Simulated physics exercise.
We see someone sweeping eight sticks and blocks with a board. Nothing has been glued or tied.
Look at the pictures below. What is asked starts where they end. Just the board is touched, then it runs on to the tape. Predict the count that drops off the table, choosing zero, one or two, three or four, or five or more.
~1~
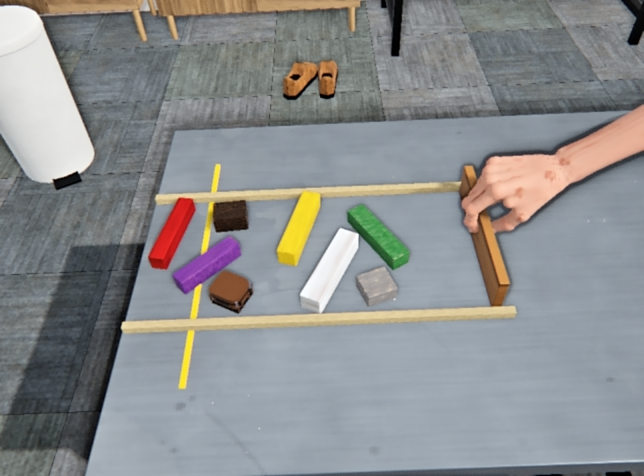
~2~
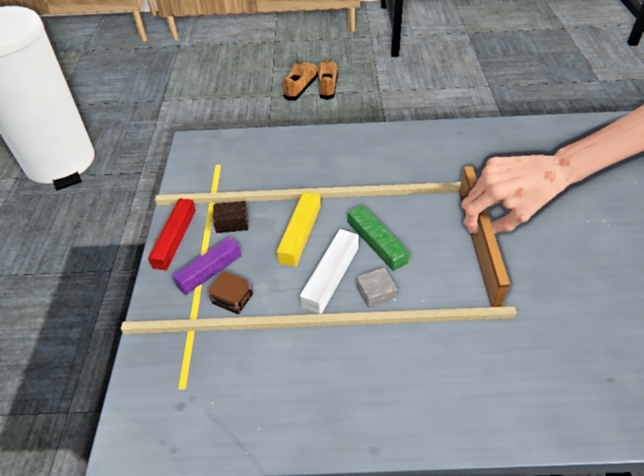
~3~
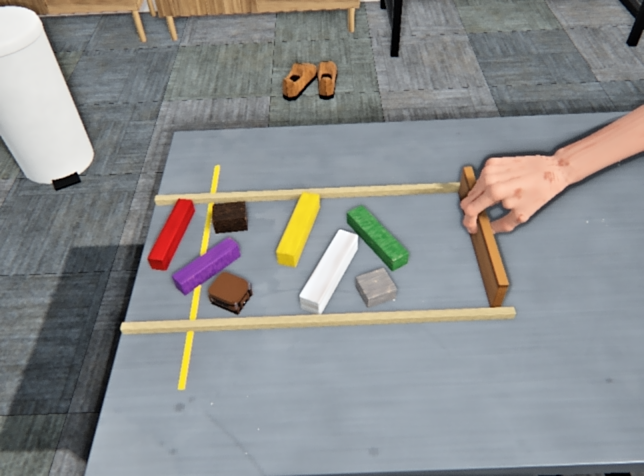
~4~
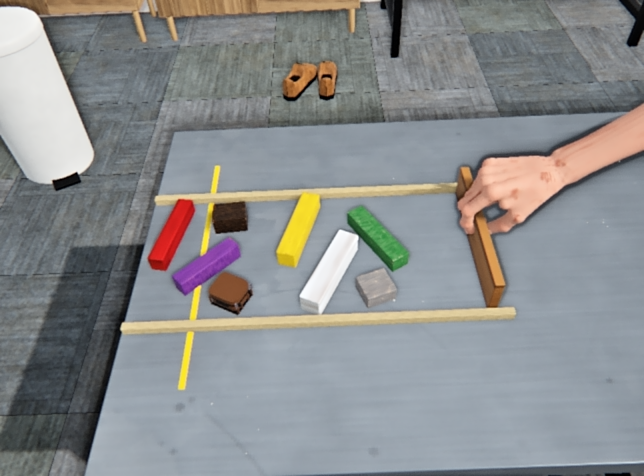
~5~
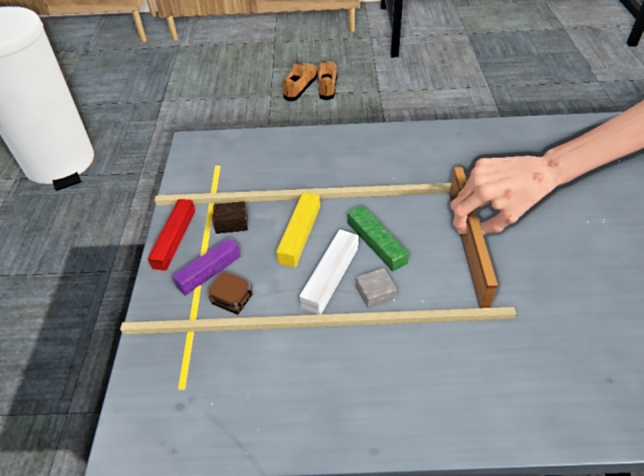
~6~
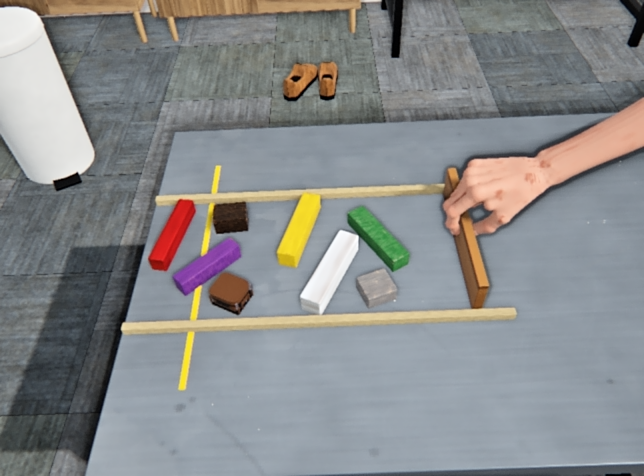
The board is going to sweep off three, or four.
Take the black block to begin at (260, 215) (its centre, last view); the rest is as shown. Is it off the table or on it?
Note - black block retained.
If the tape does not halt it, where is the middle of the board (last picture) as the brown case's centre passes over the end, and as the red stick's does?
Near (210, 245) in the first case, near (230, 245) in the other.
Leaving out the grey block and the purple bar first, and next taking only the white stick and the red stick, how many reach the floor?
First try: 1 fallen; other try: 0.
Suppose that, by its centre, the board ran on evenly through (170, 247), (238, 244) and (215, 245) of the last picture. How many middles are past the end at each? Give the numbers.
The numbers past the end are 6, 0 and 2.
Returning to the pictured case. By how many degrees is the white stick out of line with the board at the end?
It sits some 15° out of line.
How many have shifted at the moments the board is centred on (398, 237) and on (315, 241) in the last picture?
First 1, then 4.
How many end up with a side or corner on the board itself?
2 in contact.
Soon after, none off yet; red stick at rest near (173, 233); purple bar at rest near (208, 266); black block at rest near (231, 218).
After that, none off yet; red stick displaced a little near (154, 232); purple bar displaced about its own width near (157, 262); black block displaced about its own width near (189, 212).
In the end, the number that fall off is three or four; gone, brown case, purple bar and red stick.
